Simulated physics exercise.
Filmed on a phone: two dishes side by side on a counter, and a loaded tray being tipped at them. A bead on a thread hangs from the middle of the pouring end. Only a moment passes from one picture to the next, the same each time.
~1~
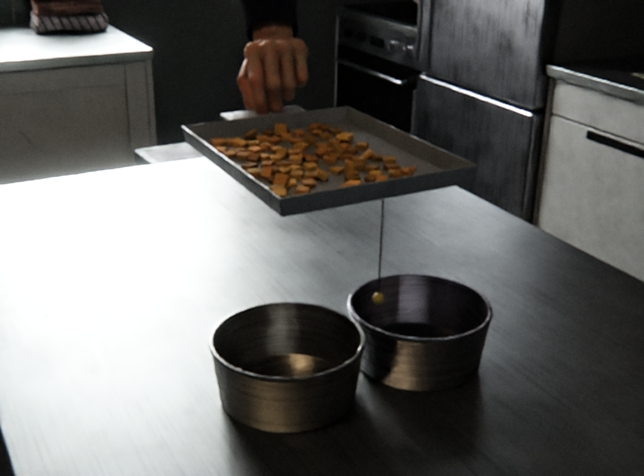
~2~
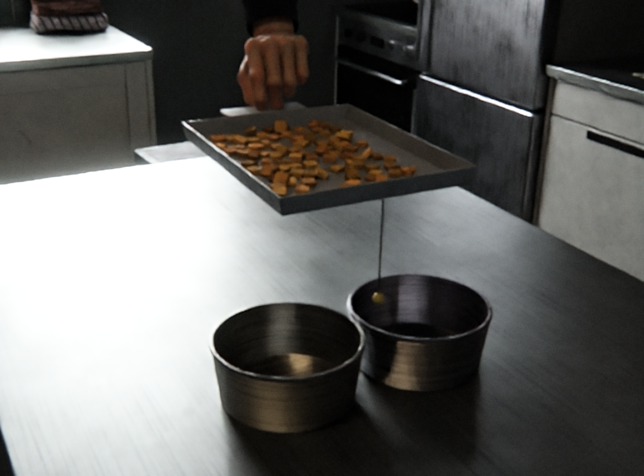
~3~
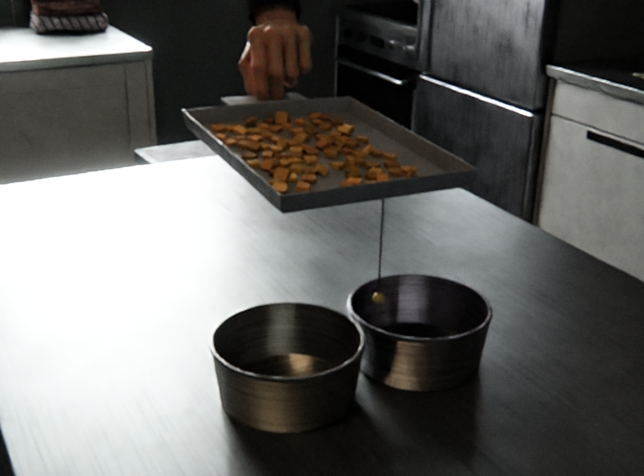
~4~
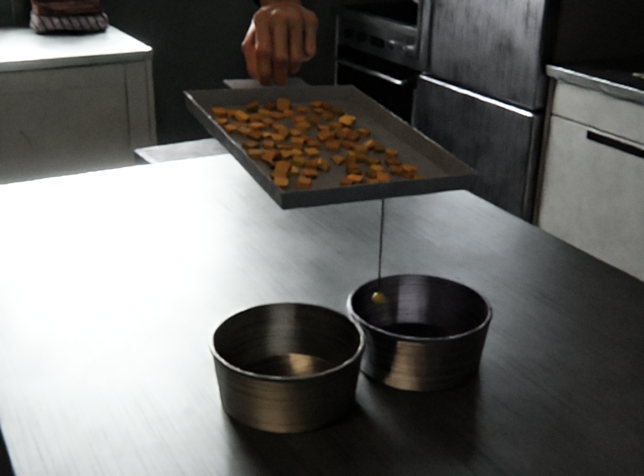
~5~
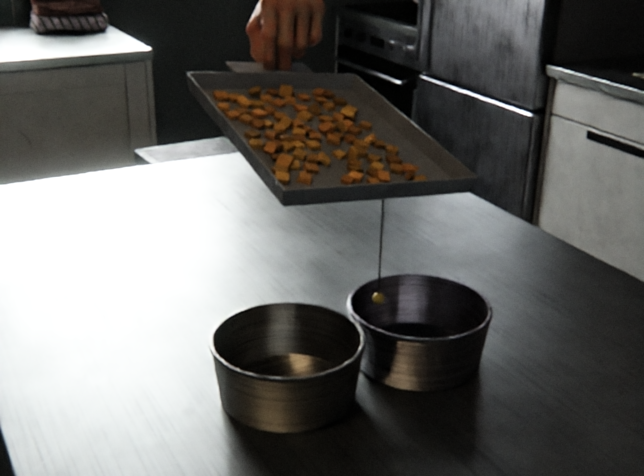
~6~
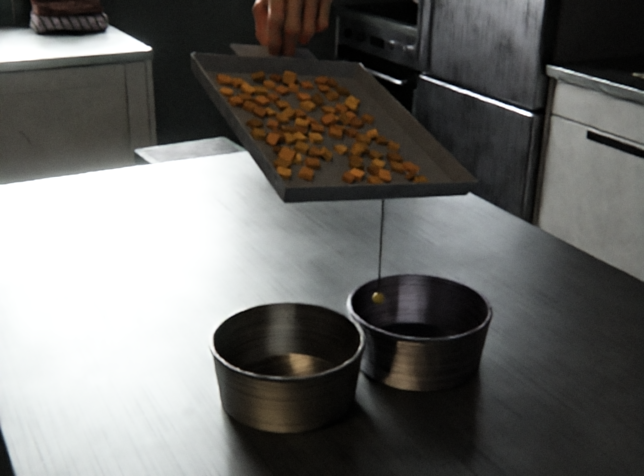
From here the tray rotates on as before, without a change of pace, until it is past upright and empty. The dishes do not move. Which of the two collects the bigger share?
It favours the right-hand dish.
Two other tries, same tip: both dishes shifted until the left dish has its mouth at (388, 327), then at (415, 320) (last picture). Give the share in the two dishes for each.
In turn 90 and 70 in a hundred.
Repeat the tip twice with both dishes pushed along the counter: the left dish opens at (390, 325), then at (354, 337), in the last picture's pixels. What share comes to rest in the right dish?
Roughly 60 per cent, and 90 per cent.
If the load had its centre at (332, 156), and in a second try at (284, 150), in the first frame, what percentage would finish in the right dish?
About 80 and 90 per cent.
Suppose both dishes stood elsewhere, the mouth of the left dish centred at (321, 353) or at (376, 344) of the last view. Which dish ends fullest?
At the first place the dish on the right, at the second the dish on the right.
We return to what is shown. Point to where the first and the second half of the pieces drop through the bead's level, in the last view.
First near (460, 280), later near (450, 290).
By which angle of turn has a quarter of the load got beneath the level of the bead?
Near 100 degrees.
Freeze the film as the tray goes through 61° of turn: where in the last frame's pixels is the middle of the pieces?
At about (409, 157).
Soon, tray tipped steeply; nearly all on the tray; a stray few in the air.
A while on, tray tipped right over; about half on the tray; about a quarter in the right dish; a stray few outside both; about a quarter in the air.
Towards the end, tray tipped past a quarter turn; most in the right dish; a small part outside both.
Finally, tray tipped past a quarter turn; none in the left dish; most in the right dish; a small part outside both.
